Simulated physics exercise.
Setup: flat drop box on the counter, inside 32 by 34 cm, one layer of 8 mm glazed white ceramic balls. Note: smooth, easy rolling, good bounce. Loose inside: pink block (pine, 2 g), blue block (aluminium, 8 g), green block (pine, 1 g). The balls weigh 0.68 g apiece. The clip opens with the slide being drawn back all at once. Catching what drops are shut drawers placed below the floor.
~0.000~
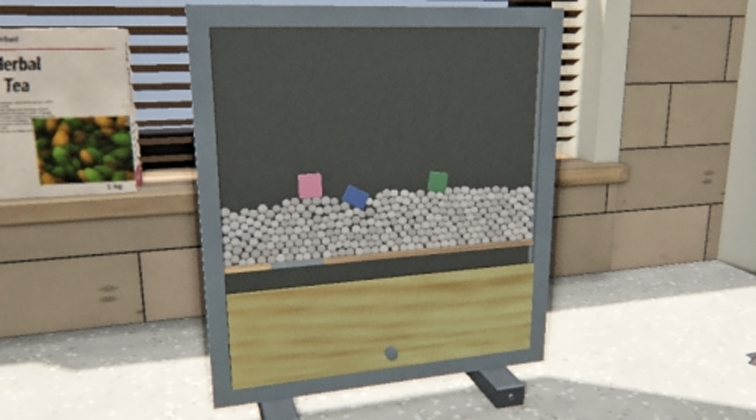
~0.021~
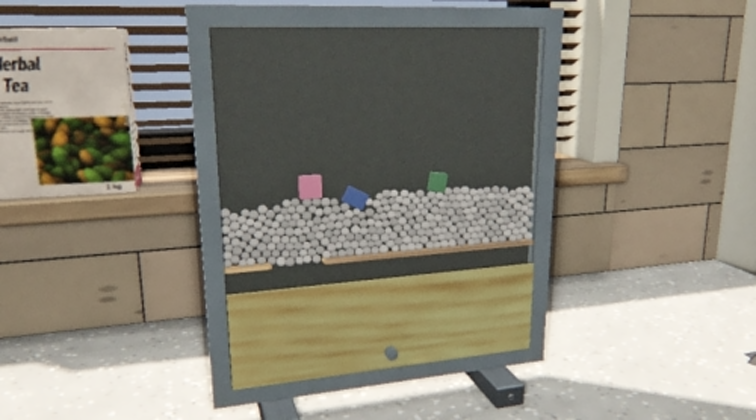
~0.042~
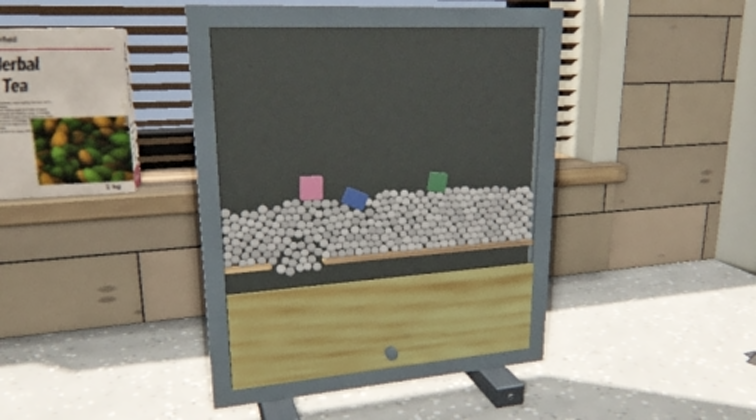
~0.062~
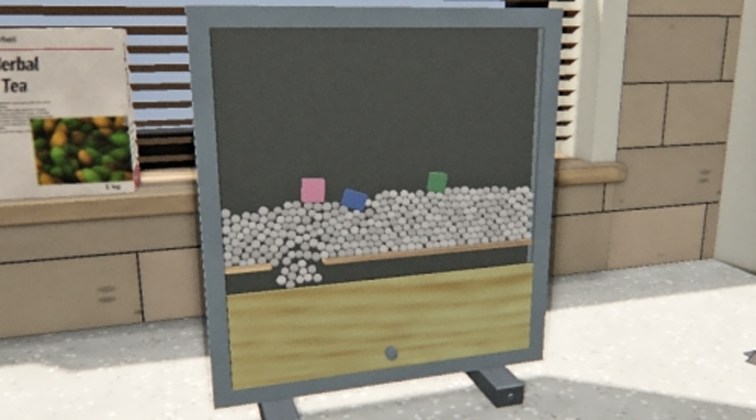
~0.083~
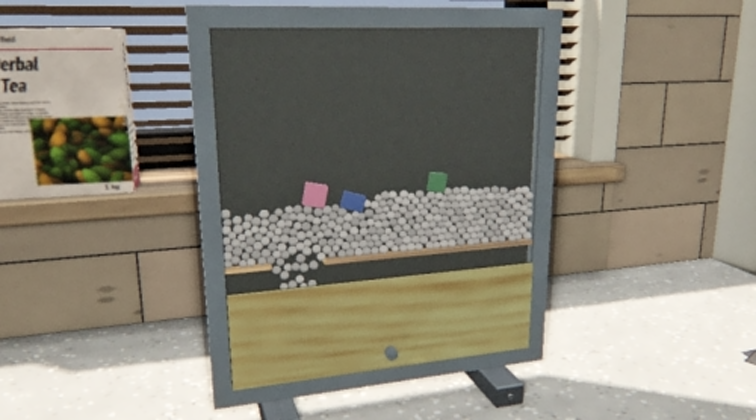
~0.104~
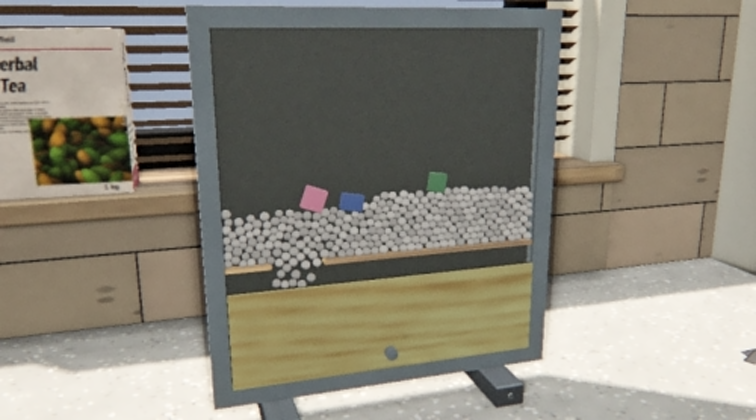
White balls drop through a gap in the floor as the pink block sinks and tilts.
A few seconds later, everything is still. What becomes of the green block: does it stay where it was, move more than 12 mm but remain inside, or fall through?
It moves but remains inside.
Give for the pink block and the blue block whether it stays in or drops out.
Pink: Falls through; blue: Falls through.
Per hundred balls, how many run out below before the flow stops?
Close to 50 in a hundred.
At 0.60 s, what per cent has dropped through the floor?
About 35 percent.
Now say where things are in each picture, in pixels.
About 300 balls; balls centred (386, 224); pink block (310, 186); blue block (356, 197) tilted 29°; green block (438, 182) tilted 81°; slide (266, 266) to (328, 260), in the first picture.
Balls centred (386, 224); 0 out, in the second picture.
Balls centred (386, 224); 5 out, in the third picture.
Balls centred (386, 224); 11 out, in the fourth picture.
Balls centred (394, 222); 17 out, in the fifth picture.
Balls centred (394, 223); 22 out; pink block (314, 199) tilted 20°; blue block (352, 202) tilted 10°; green block (437, 182) tilted 81°, in the sixth picture.
After 0.25 s, 25 % are out; pink block moved 5.1 cm tilted 30°; blue block moved 4.1 cm tilted 87°; green block moved 0.0 cm tilted 82°.
After 0.60 s, 35 % are out; pink block below the floor; blue block below the floor; green block moved 0.9 cm tilted 81°.
After 1.30 s, 50 % are out; pink block below the floor; blue block below the floor; green block moved 5.2 cm tilted 21°.
At rest by 2.3 s, 50 % are out; pink block below the floor; blue block below the floor; green block moved 5.3 cm tilted 16°.
